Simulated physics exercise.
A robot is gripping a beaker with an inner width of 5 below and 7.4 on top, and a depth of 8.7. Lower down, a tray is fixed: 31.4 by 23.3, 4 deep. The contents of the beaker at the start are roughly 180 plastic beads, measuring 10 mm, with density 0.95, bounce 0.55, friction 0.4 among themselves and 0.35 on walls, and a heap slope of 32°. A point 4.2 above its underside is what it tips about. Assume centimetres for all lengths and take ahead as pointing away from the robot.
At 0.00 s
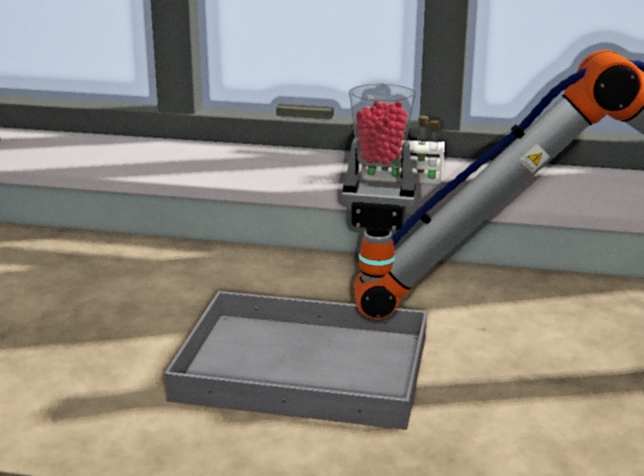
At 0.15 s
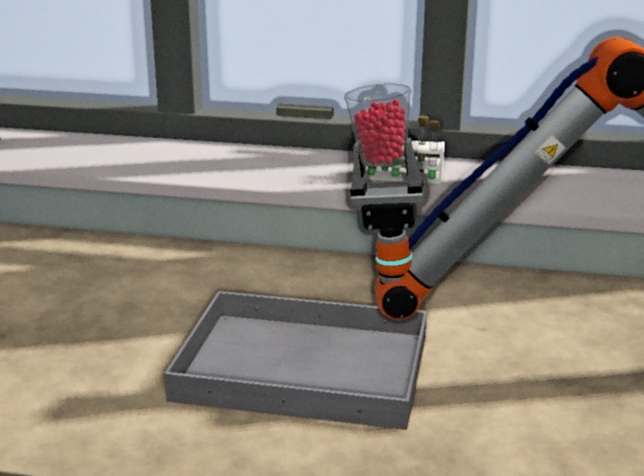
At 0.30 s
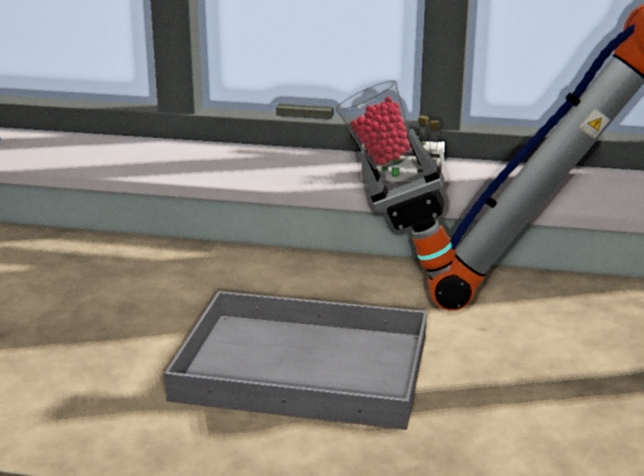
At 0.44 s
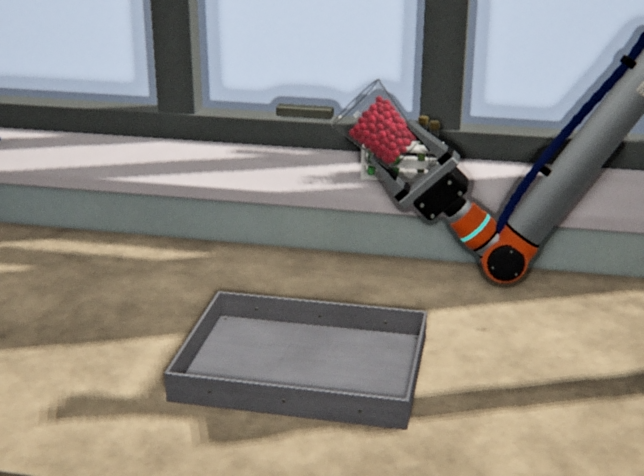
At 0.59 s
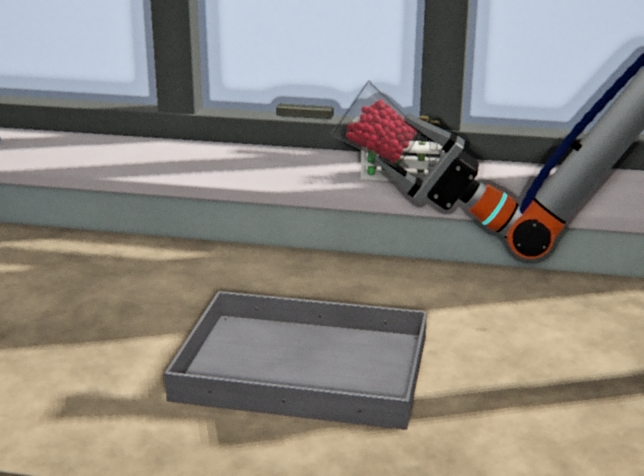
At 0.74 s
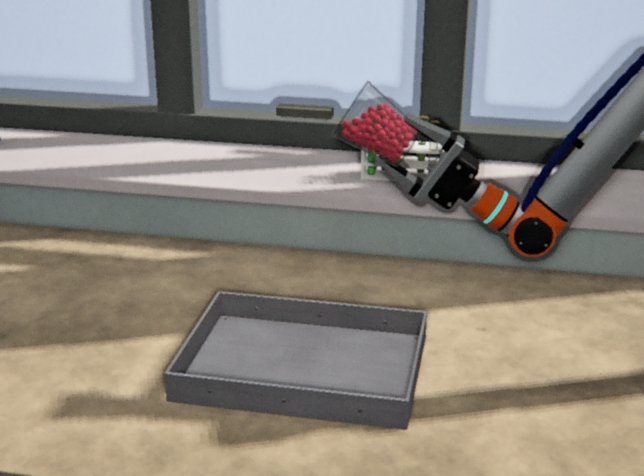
On a sunlit surface by windows, a robot arm tilts a beaker of red beads leftward.
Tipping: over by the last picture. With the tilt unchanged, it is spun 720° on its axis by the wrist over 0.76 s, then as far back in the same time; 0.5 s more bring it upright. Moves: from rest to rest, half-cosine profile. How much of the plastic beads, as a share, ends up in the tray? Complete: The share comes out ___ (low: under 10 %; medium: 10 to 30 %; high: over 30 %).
The share comes out low.
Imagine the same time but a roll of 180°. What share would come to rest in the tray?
Estimate: Approx. 0 per cent.
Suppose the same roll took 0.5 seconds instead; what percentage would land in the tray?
Estimated share: Close to 5 %.
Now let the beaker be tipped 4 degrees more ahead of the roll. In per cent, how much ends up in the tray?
Estimate: Some 5 %.
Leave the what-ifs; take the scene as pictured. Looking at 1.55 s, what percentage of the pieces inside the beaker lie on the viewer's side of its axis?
Some 50 percent of the contents is nearer the viewer than the centre line.
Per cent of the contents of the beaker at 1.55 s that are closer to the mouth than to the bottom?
Mouth-half fraction: Approx. 45 %.
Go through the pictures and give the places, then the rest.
The first picture shows beaker middle at (381, 128), upright; upper third of the load around (382, 117), from x 360 to 405, top at y 105; 180 in the beaker.
The second picture shows beaker middle at (381, 128), tipped 7°; upper third of the load around (380, 117), from x 360 to 400, top at y 105.
The third picture shows beaker middle at (381, 128), tipped 26°; upper third of the load around (382, 118), from x 355 to 405, top at y 100.
The fourth picture shows beaker middle at (380, 129), tipped 46°; upper third of the load around (380, 117), from x 355 to 410, top at y 100.
The fifth picture shows beaker middle at (380, 129), tipped 57°; upper third of the load around (381, 119), from x 350 to 415, top at y 105.
The sixth picture shows beaker middle at (380, 129), tipped 58°; upper third of the load around (382, 121), from x 345 to 415, top at y 110; 180 in the beaker.
By 1.55 s, tipped 58°, highest piece 38 above the table; 179 in the beaker, 1 in flight or on a rim.
By 2.36 s, tipped 53°, highest piece 38 above the table; 177 in the beaker, 2 in the tray, 1 in flight or on a rim.
By 2.96 s, upright, highest piece 39 above the table; 177 in the beaker, 3 in the tray.
By 3.66 s, upright, highest piece 39 above the table; 177 in the beaker, 3 in the tray.
Final count, 177 in the beaker, 3 in the tray. That is 2 % in the tray.
